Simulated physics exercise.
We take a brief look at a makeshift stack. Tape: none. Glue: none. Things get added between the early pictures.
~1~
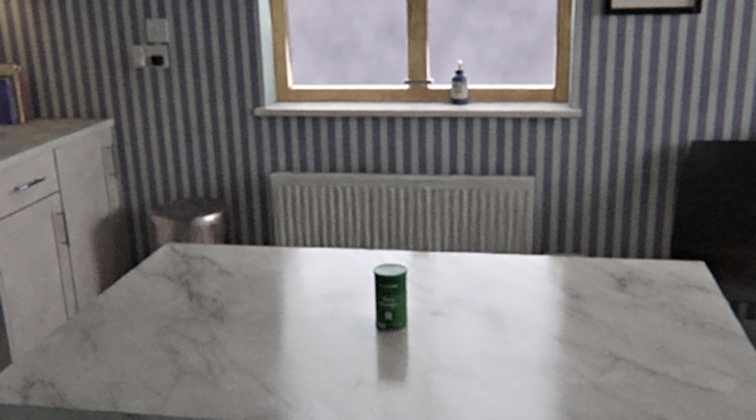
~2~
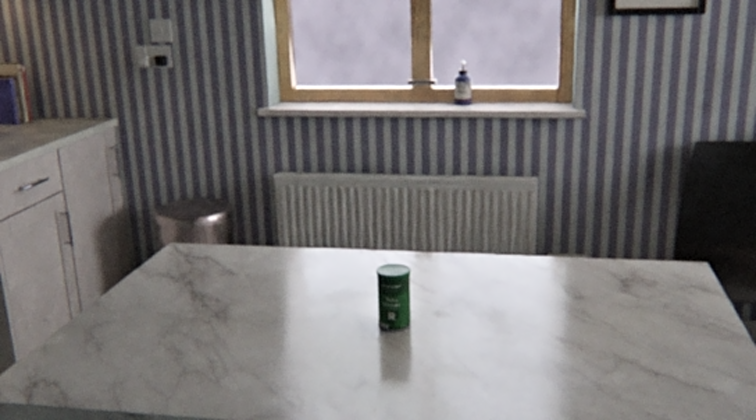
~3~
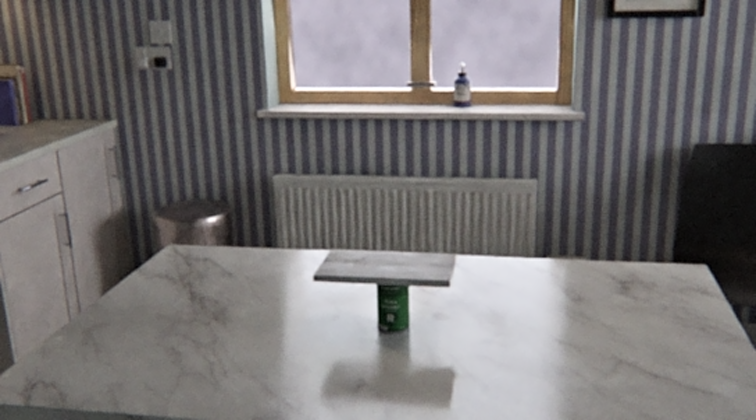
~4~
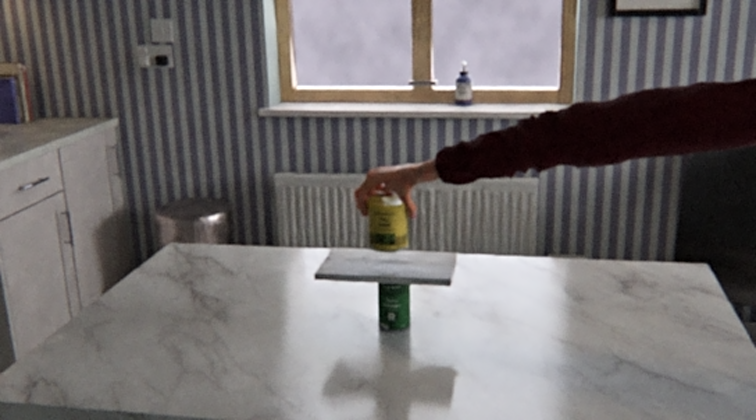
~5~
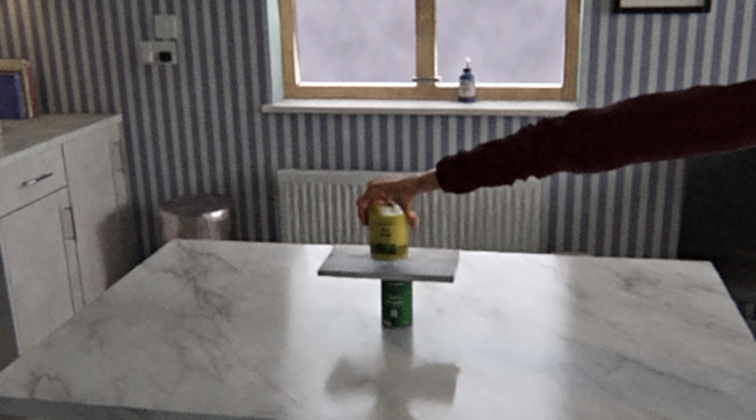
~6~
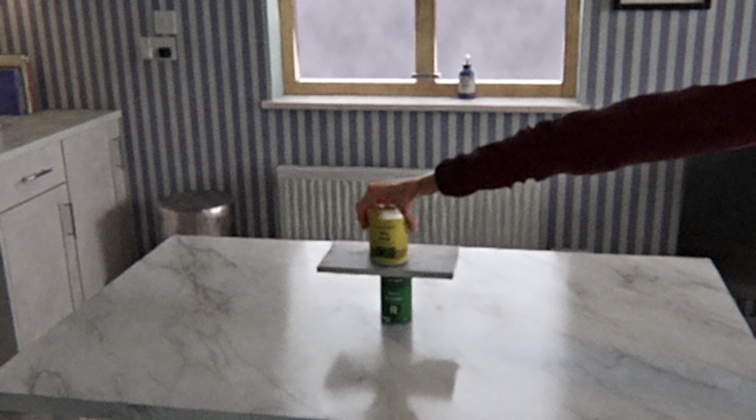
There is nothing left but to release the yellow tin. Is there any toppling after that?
No, I expect it to stay steady.
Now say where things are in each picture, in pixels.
In the first frame, the last thing is not in view yet; green tin (391, 297).
In the second frame, the last thing is not in view yet; green tin (394, 297).
In the third frame, the last thing is not in view yet; green tin (393, 299).
In the fourth frame, on its way; yellow tin (388, 223); green tin (394, 298).
In the fifth frame, on its way; yellow tin (389, 233); green tin (397, 295).
In the sixth frame, set down, still held; yellow tin (388, 236); green tin (396, 291).
Then, 0.20 s later than the last frame, all is still.
Then, 0.50 s later than the last frame, yellow tin resting near (388, 237).
When it is over, all 3 as before. End places, in pixels of the last picture, yellow tin near (388, 237). The stack keeps its balance.
